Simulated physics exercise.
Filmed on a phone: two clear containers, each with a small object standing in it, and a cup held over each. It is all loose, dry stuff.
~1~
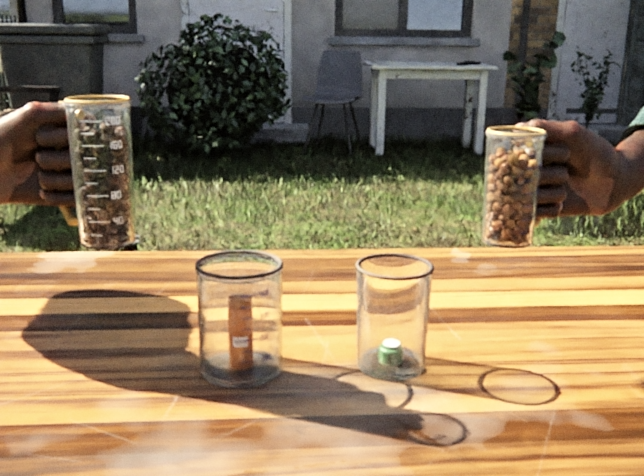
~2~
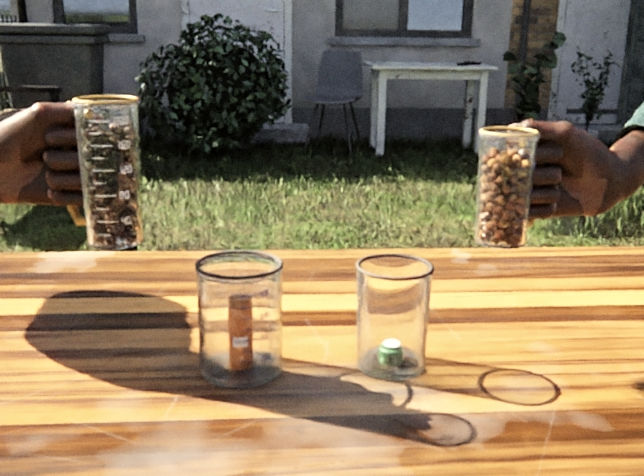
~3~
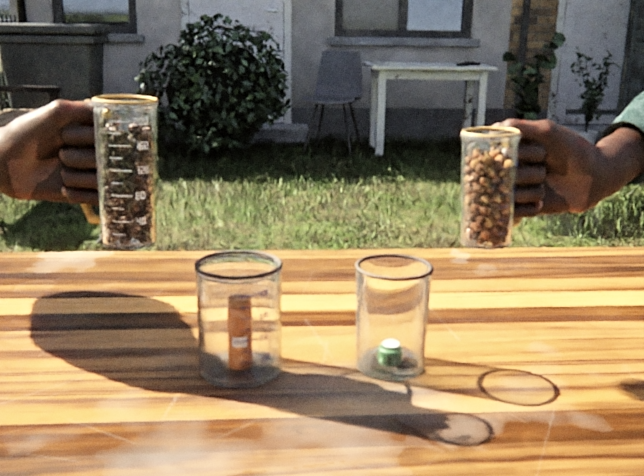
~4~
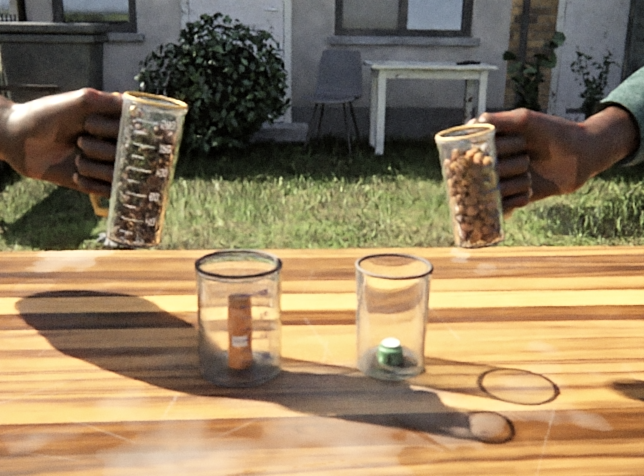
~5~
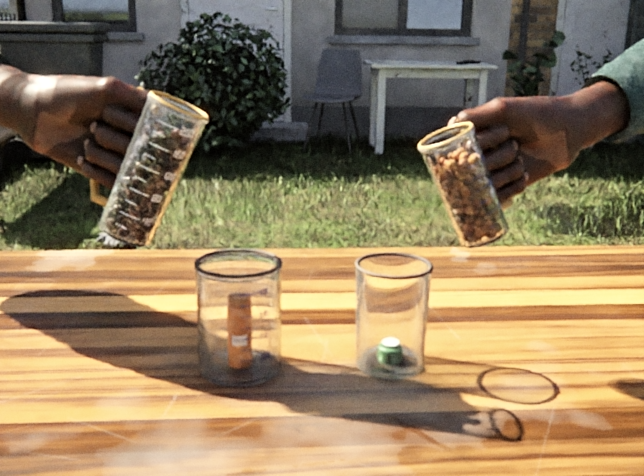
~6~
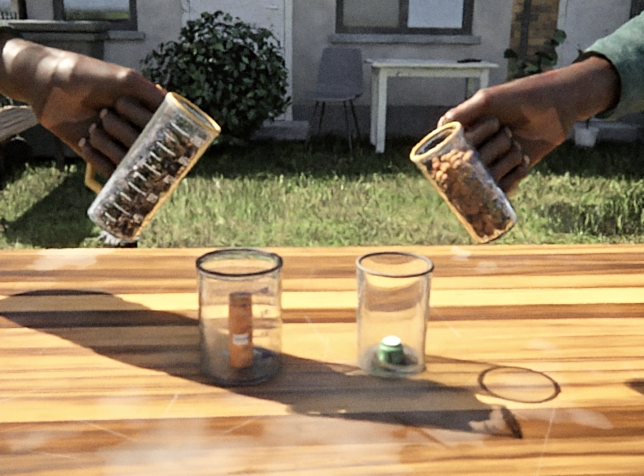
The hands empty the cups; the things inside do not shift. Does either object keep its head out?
The left one remains in view above the fill; the right one is covered over.
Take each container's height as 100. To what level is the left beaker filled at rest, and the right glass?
Some 50 per cent left and 50 right.
Then, 0.35 s after the last picture, left beaker empty, all of its cupful still in the cup; right glass empty, all of its cupful still in the cup.
Then, 0.72 s after the last picture, left beaker nearly empty, nearly all of its cupful still in the cup; right glass nearly empty, nearly all of its cupful still in the cup.
Then, 1.16 s after the last picture, left beaker a third full, none of its cupful still in the cup; right glass a third full, none of its cupful still in the cup.
At rest, left beaker half full (surface near (241, 314)), nothing beside it; right glass half full (surface near (393, 314)), nothing beside it; the left thing is still showing; the right thing is covered.
